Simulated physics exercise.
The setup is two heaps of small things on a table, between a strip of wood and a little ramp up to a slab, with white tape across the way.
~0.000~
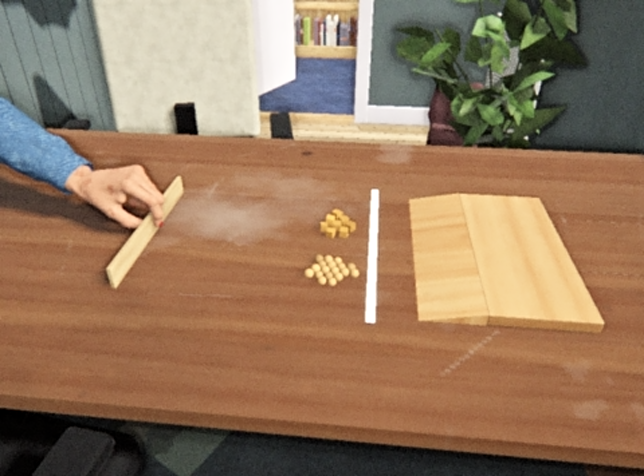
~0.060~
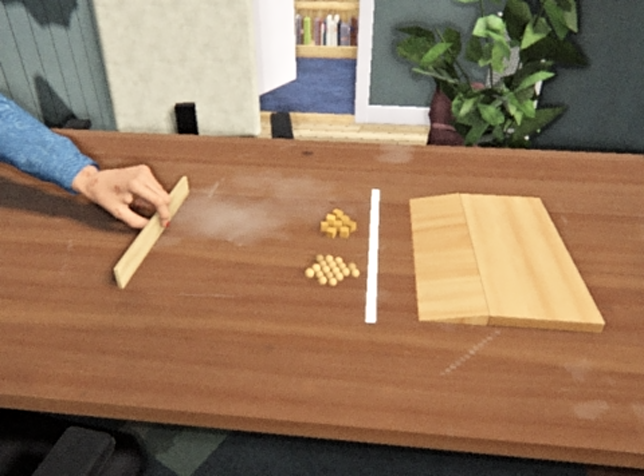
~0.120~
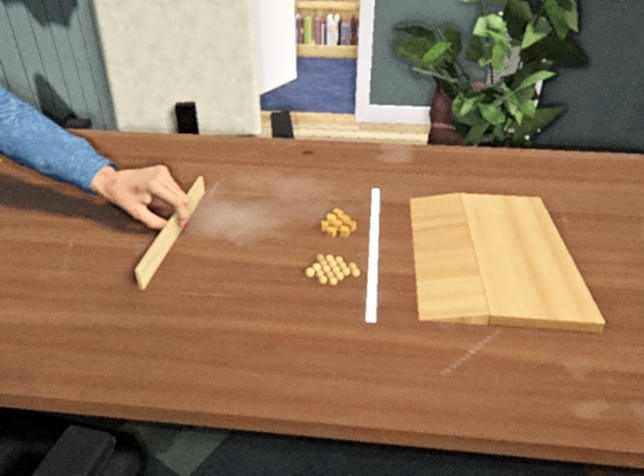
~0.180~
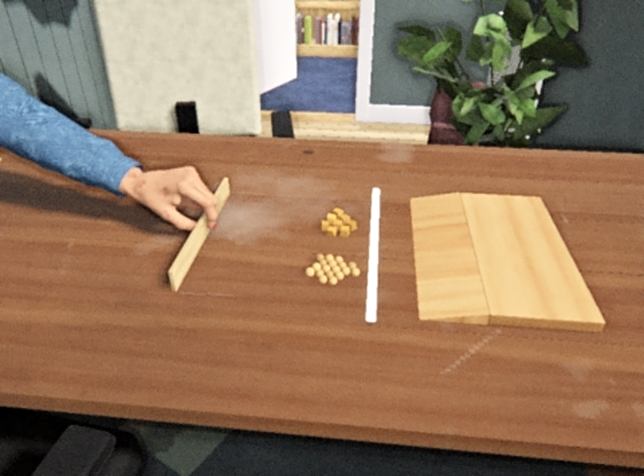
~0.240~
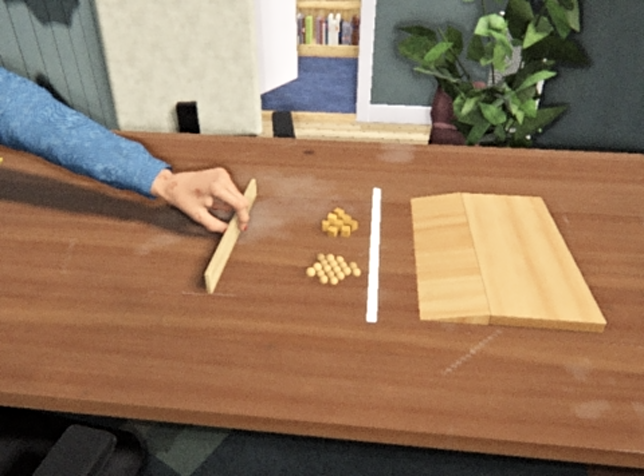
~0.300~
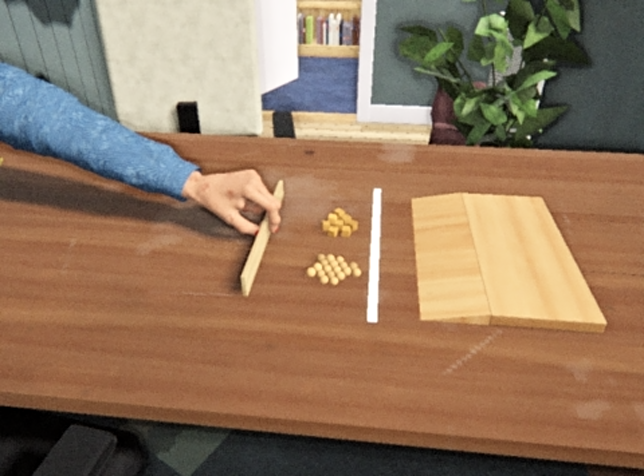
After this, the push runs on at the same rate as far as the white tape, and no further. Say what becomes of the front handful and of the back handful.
Noted: Front handful partly on top; back handful below top.
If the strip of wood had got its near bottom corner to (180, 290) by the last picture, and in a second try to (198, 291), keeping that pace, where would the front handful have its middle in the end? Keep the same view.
Lab note: Centre at rest close to (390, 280), then close to (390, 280).
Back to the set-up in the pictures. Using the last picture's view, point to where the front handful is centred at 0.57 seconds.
Its centre lies roughly at (423, 281).
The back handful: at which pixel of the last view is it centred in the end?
Resting centre, last frame: Approx. (422, 225) px.
By 0.42 s, strip of wood still moving, near (329, 226); front handful every one short of the ramp; back handful every one short of the ramp.
By 0.57 s, strip of wood stopped at the white tape; front handful roughly half on the ramp, roughly half short of the ramp; back handful about a tenth on the ramp, the larger part short of the ramp.
By 0.85 s, strip of wood stopped at the white tape; front handful every one past the top; back handful roughly two thirds on the ramp, roughly a third short of the ramp.
When it is over (1.8 s), strip of wood stopped at the white tape; front handful every one past the top; back handful not one past the top, roughly two thirds on the ramp, roughly a third short of the ramp.
